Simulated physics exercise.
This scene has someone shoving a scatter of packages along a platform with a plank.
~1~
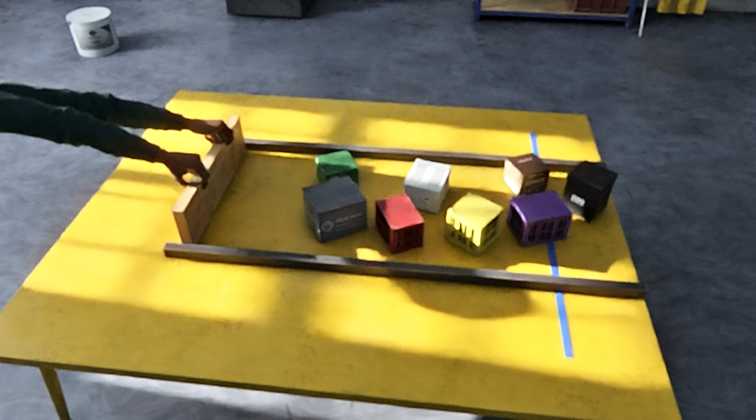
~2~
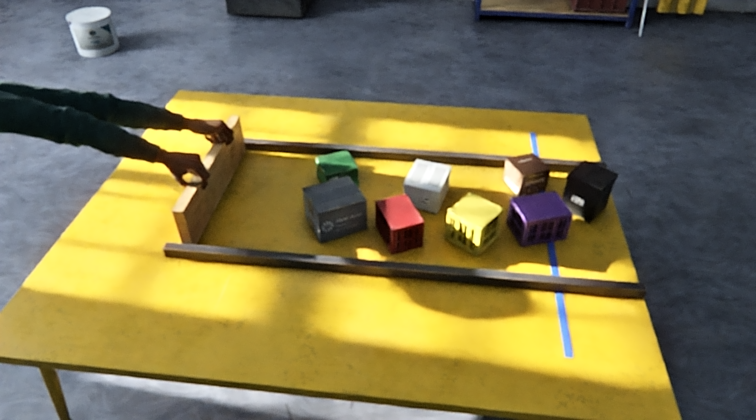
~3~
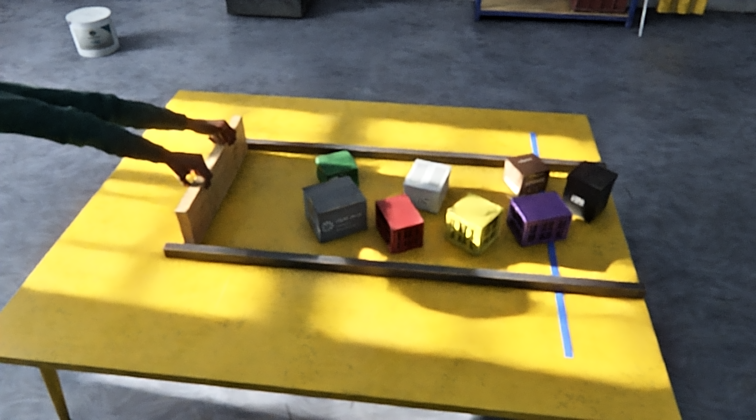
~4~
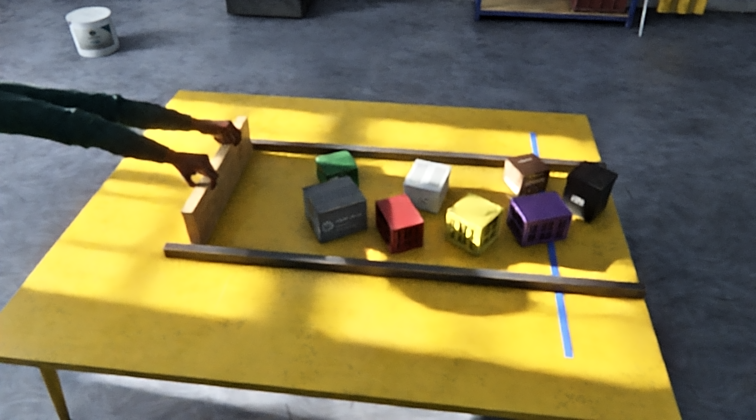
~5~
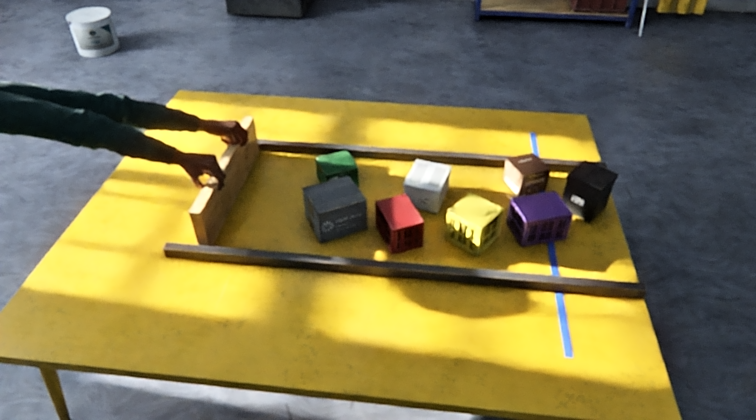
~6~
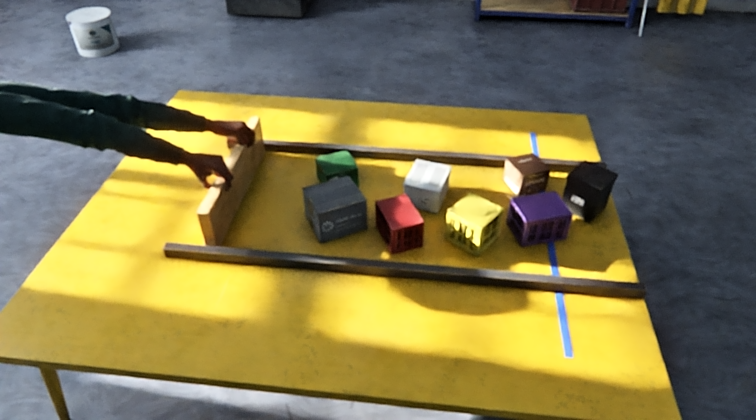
At first, two hands hold a wooden plank upright at the left of a yellow table, between two dark rails, with eight colourful boxes scattered to its right. The hands then slide the plank slowly a short way right, narrowing the gap, while the boxes stay still and untouched.
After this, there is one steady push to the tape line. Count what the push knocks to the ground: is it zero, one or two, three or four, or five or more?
Three or four.
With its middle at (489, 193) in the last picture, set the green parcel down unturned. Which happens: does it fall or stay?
In that case it never drops.
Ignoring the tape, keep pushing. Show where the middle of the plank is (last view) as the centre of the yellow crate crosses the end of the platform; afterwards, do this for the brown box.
Estimated middle: (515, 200), and (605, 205) for the other.
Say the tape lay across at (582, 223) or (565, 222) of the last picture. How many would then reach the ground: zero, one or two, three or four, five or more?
Going by the order asked, it's five or more and then five or over.
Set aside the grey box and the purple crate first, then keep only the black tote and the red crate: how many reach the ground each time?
The count is 1 in one try and 1 in the other, in that order.
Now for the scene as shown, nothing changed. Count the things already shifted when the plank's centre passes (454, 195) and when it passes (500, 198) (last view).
Counts: 8 / 8.
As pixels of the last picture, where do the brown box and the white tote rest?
The first ends close to (558, 170), the second close to (603, 199).
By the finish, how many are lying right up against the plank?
3.
A little later, none off yet; black tote at rest near (588, 192); purple crate at rest near (539, 219); brown box at rest near (526, 174).
When it is over, the number that fall off is three or four; down, yellow crate, purple crate and black tote.
